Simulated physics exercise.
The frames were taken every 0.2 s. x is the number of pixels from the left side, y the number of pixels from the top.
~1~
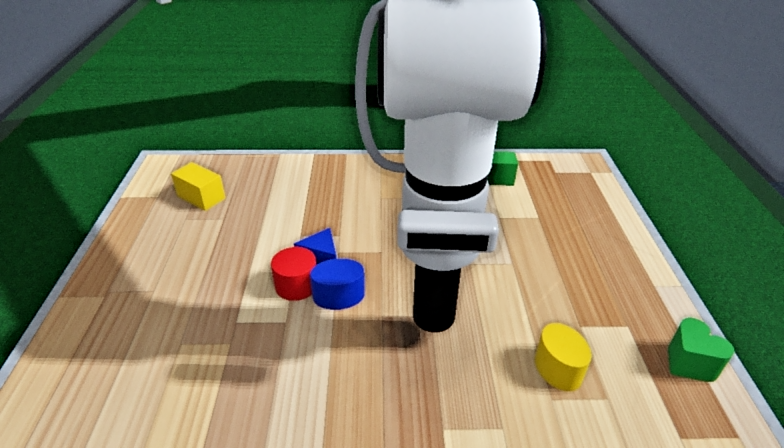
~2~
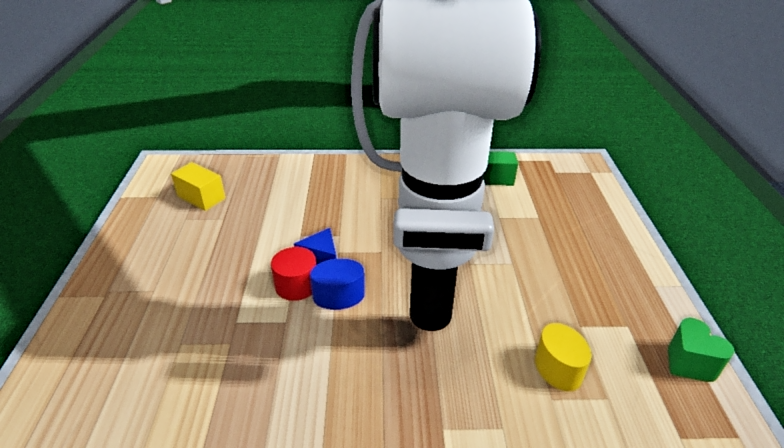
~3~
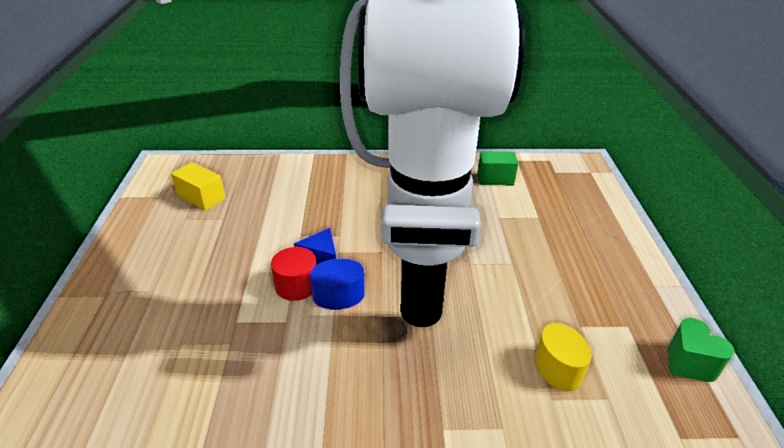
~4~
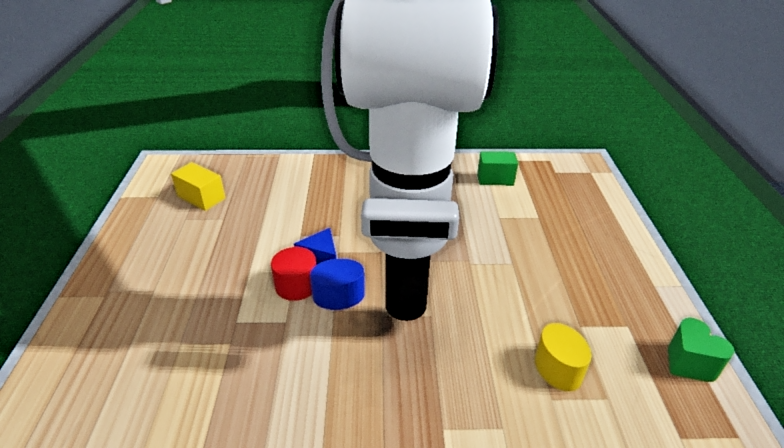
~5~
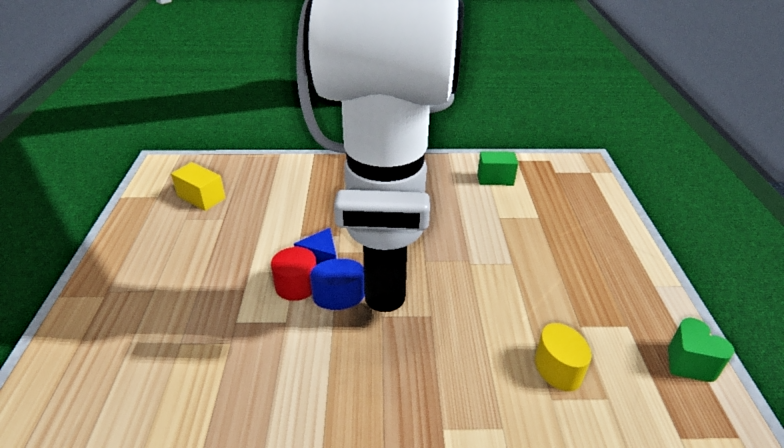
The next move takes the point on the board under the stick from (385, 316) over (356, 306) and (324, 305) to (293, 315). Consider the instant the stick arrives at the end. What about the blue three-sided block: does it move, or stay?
The block you're asking about stays where it is.
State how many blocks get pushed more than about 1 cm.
Number moved: 2.
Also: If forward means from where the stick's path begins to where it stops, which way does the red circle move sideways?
Toward the right.
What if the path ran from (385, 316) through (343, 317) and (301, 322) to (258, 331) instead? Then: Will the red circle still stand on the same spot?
In short: No.
What follows on the original path. Halfway along, stick (339, 286); red circle (264, 254); blue elliptical block (304, 265), turned 15° anticlockwise.
At the end, stick (291, 297); red circle (247, 249); blue three-sided block not moved; blue elliptical block (282, 263), turned 15° anticlockwise.
